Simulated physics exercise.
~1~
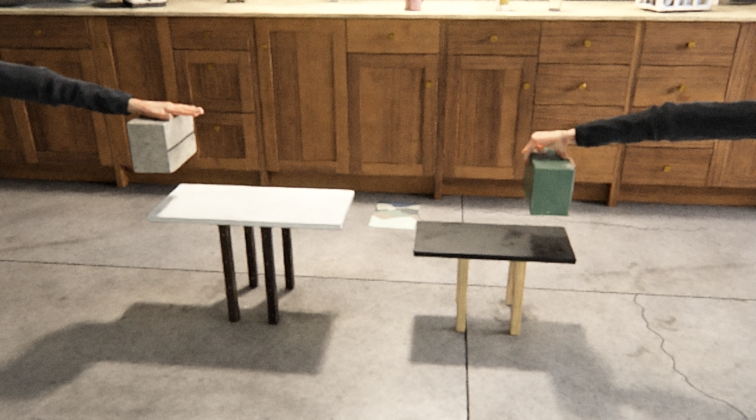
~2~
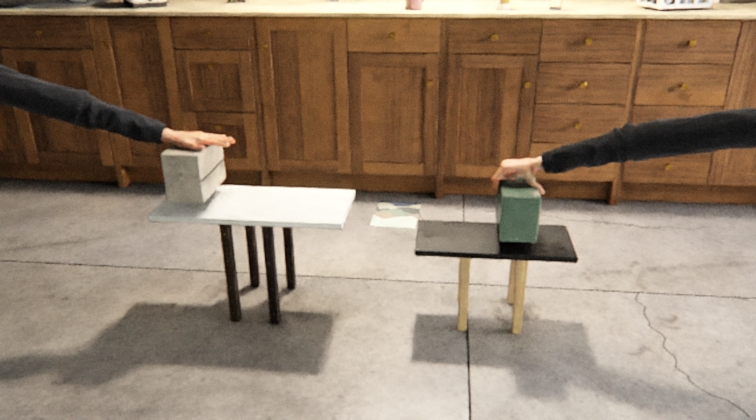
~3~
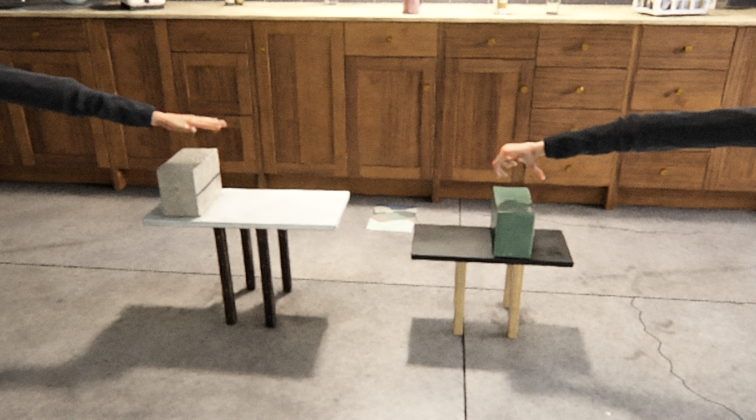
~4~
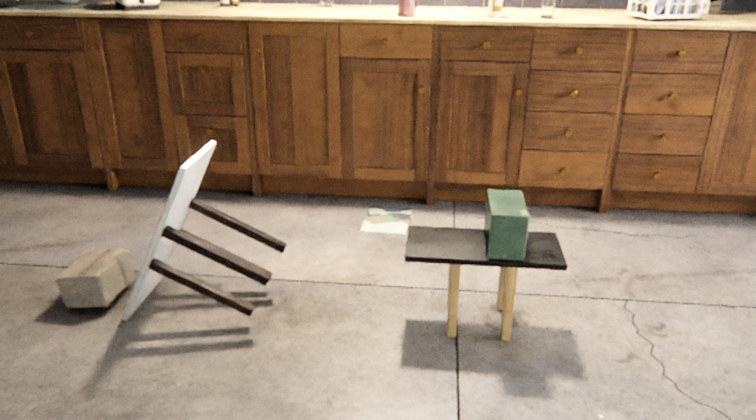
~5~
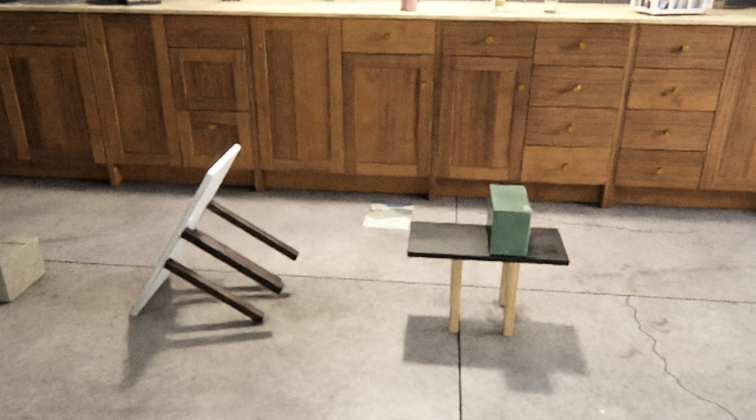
Two hands set blocks on small tables; the white one tips over, the black one stands.
